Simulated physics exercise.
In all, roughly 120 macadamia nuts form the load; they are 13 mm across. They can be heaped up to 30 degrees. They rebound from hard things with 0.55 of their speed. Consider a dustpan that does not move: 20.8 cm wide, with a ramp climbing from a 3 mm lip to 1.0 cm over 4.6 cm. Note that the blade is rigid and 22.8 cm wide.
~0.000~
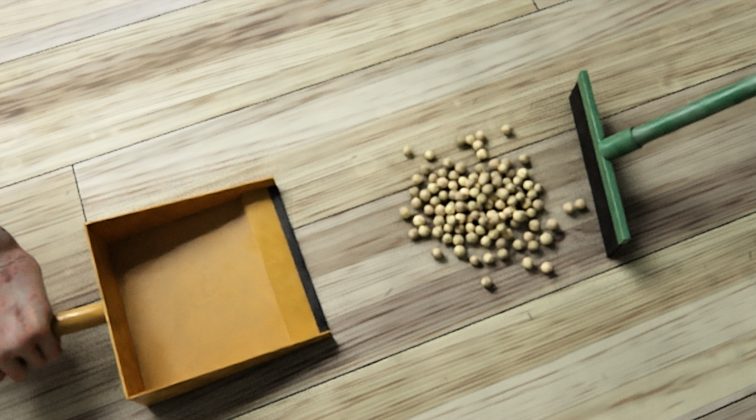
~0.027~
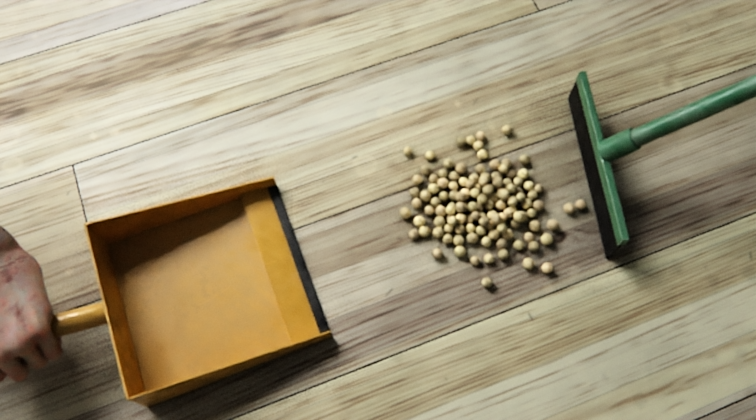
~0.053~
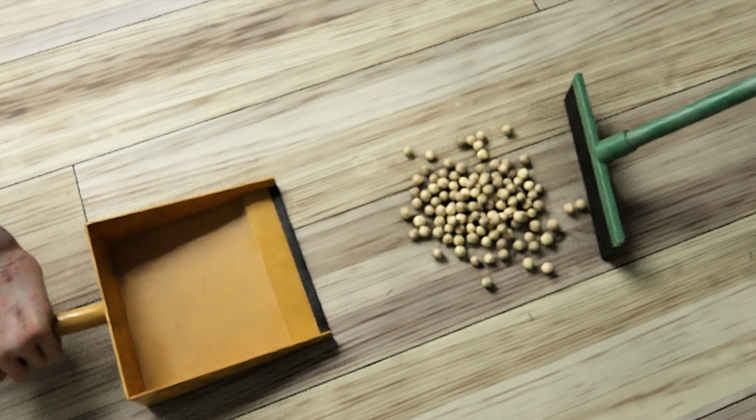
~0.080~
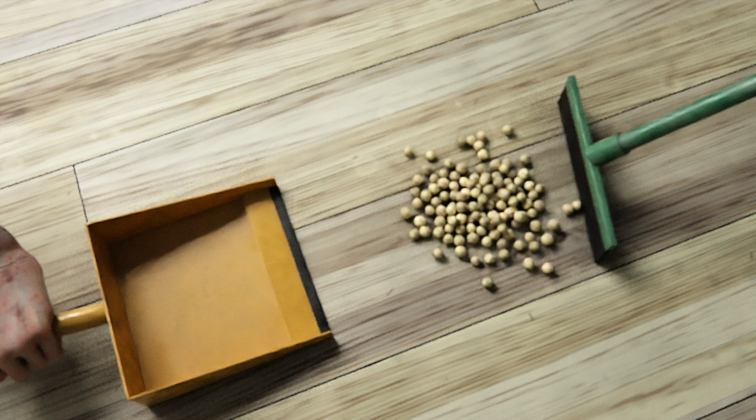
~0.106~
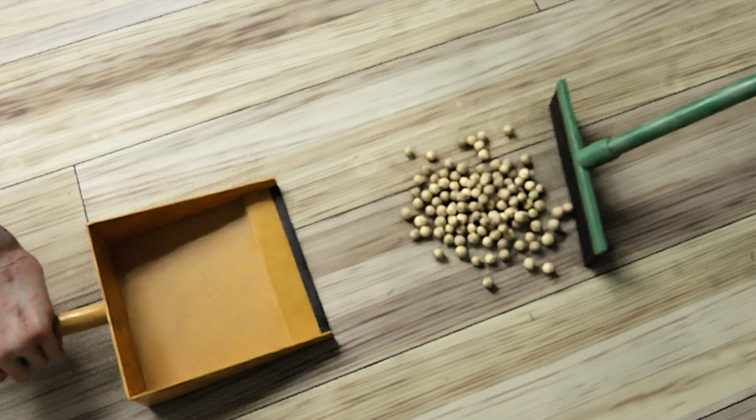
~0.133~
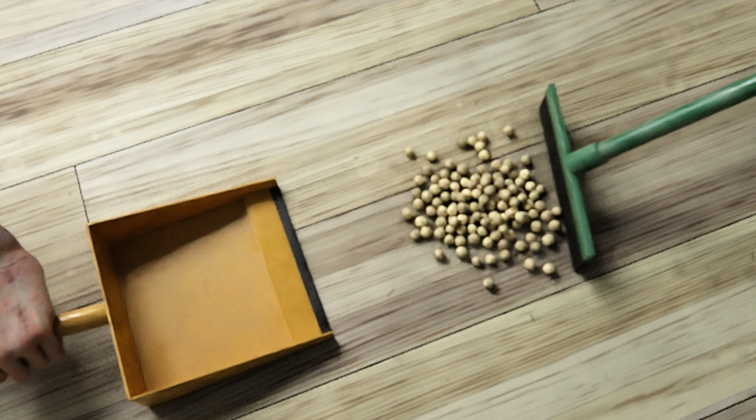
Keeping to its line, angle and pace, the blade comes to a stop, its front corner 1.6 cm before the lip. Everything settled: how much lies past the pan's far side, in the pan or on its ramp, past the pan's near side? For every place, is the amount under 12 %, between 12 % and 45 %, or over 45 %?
Past the pan's far side: Between 12 % and 45 %; in the pan or on its ramp: Between 12 % and 45 %; past the pan's near side: Under 12 %.
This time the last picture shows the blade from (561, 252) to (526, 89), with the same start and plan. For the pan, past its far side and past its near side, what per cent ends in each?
Pan: 30, far side: 25, near side: 10.
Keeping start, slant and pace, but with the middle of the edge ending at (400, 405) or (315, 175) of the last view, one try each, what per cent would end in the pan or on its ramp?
Close to 0 and 25 in a hundred, in that order.
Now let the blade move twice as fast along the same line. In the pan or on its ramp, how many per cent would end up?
It would be around 40 percent.
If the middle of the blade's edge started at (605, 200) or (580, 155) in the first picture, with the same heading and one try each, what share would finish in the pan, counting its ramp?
10 and 30 per cent, roughly.
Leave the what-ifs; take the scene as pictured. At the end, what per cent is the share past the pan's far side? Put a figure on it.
Around 20 in a hundred finish there.
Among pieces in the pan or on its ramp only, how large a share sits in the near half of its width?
Something like 60 in a hundred.
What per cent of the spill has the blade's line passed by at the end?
5 %.
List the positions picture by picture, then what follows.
The first picture shows blade from (623, 239) to (582, 78), moved 0.0 cm, 0 of the pieces shifted so far; middle of the pieces at (478, 207); pan at (200, 295).
The second picture shows blade from (622, 240) to (581, 79), moved 0.2 cm, 0 of the pieces shifted so far; middle of the pieces at (479, 207).
The third picture shows blade from (617, 242) to (577, 80), moved 0.8 cm, 0 of the pieces shifted so far; middle of the pieces at (479, 207).
The fourth picture shows blade from (610, 246) to (570, 83), moved 1.9 cm, 1 of the pieces shifted so far; middle of the pieces at (479, 207).
The fifth picture shows blade from (600, 250) to (561, 87), moved 3.3 cm, 2 of the pieces shifted so far; middle of the pieces at (480, 208).
The sixth picture shows blade from (588, 255) to (550, 91), moved 4.9 cm, 2 of the pieces shifted so far; middle of the pieces at (480, 208); pan at (202, 296). The blade's pace is about 0.59 m/s.
Then, at 0.37 s, middle of the blade 19 cm from the lip; 0 % over the lip, far side 5 %, near side 5 %.
After 0.54 s, middle of the blade 9 cm from the lip; 0 % over the lip, far side 10 %, near side 5 %.
After 0.82 s, middle of the blade 5 cm from the lip; 20 % over the lip, far side 20 %, near side 5 %.
By 1.5 s all is still; far side 20 %, pan 20 %, near side 5 %, in front of the lip or behind the blade 55 %.
